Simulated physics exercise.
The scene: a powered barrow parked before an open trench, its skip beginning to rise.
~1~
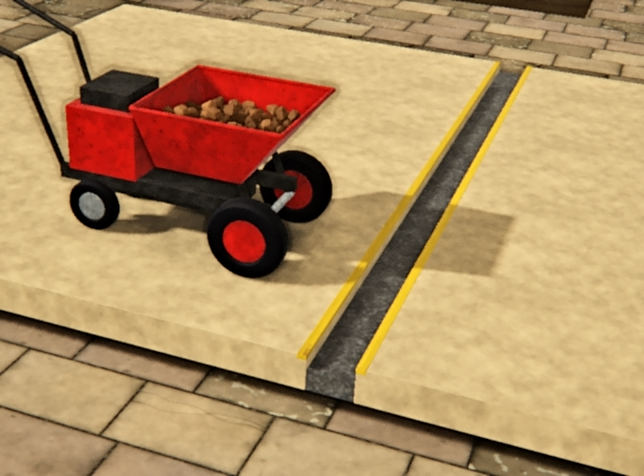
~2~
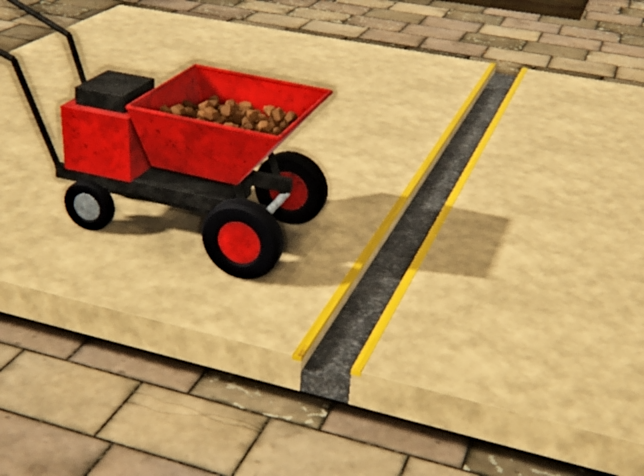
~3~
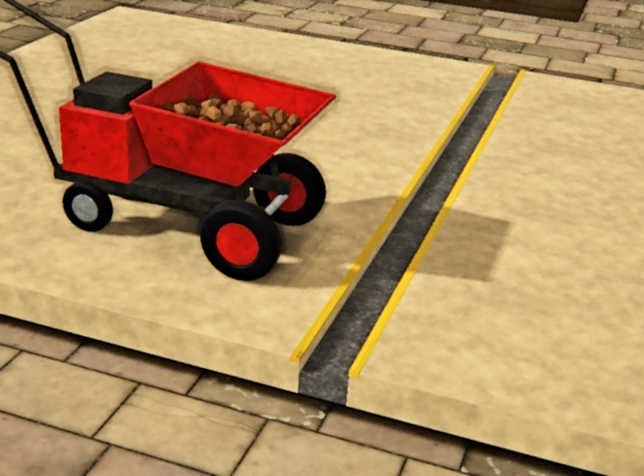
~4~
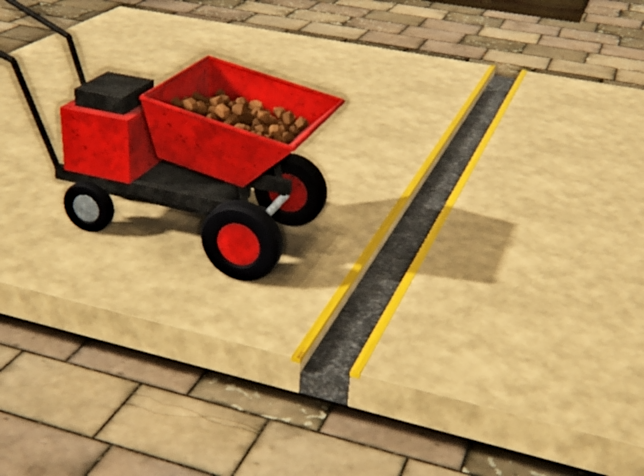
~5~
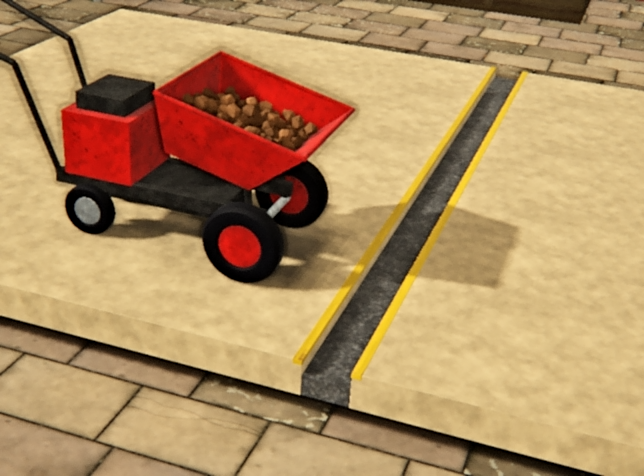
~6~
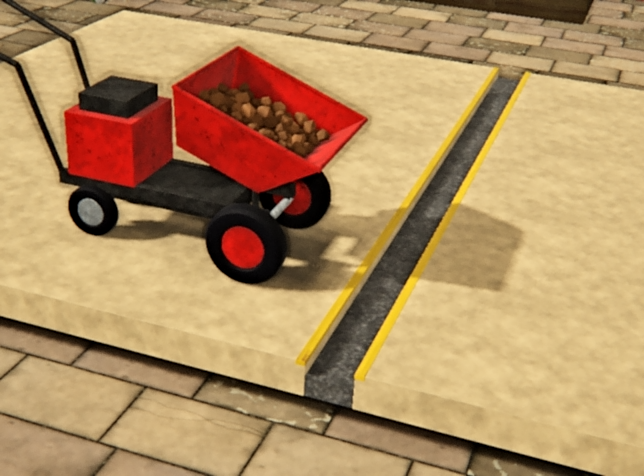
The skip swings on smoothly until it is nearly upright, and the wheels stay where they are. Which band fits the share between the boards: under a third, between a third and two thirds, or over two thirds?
It catches from one third to two thirds.
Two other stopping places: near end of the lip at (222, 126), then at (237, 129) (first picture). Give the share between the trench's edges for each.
Roughly 50 per cent, and 60 per cent.
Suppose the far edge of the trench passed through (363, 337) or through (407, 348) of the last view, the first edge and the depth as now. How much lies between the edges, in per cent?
The first gives 30 %, the second 80 %.
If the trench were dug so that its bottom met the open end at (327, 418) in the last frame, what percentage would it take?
About 50 per cent.
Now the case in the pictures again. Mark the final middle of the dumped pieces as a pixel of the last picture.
At about (411, 280).
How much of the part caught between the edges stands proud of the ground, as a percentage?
It comes to 45 per cent or so.
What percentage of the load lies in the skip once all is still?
Some 0 per cent.
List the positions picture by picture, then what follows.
Lip of the skip at (282, 137), level; top of the load at (225, 123), clay clods; first edge of the trench at (324, 321); far edge at (380, 335), the trench under half as wide as the skip, and shallow for its width, in the first picture.
Lip of the skip at (279, 139), tipped barely; top of the load at (222, 123), in the second picture.
Lip of the skip at (283, 144), tipped barely; top of the load at (213, 113), in the third picture.
Lip of the skip at (293, 149), tipped a little; top of the load at (214, 112), in the fourth picture.
Lip of the skip at (304, 159), tipped a little; top of the load at (210, 108), in the fifth picture.
Lip of the skip at (319, 170), tipped clearly; top of the load at (225, 105); first edge of the trench at (323, 327); far edge at (379, 341), in the sixth picture.
Soon, skip tipped steeply; all in the skip.
A while on, skip tipped right over; most in the skip; a small part in or heaped over the trench; a small part beyond it; a stray few falling.
Towards the end, skip tipped right over; a small part in the skip; about a third in or heaped over the trench; about half beyond it.
Finally, skip tipped right over; about half in or heaped over the trench; about half beyond it.
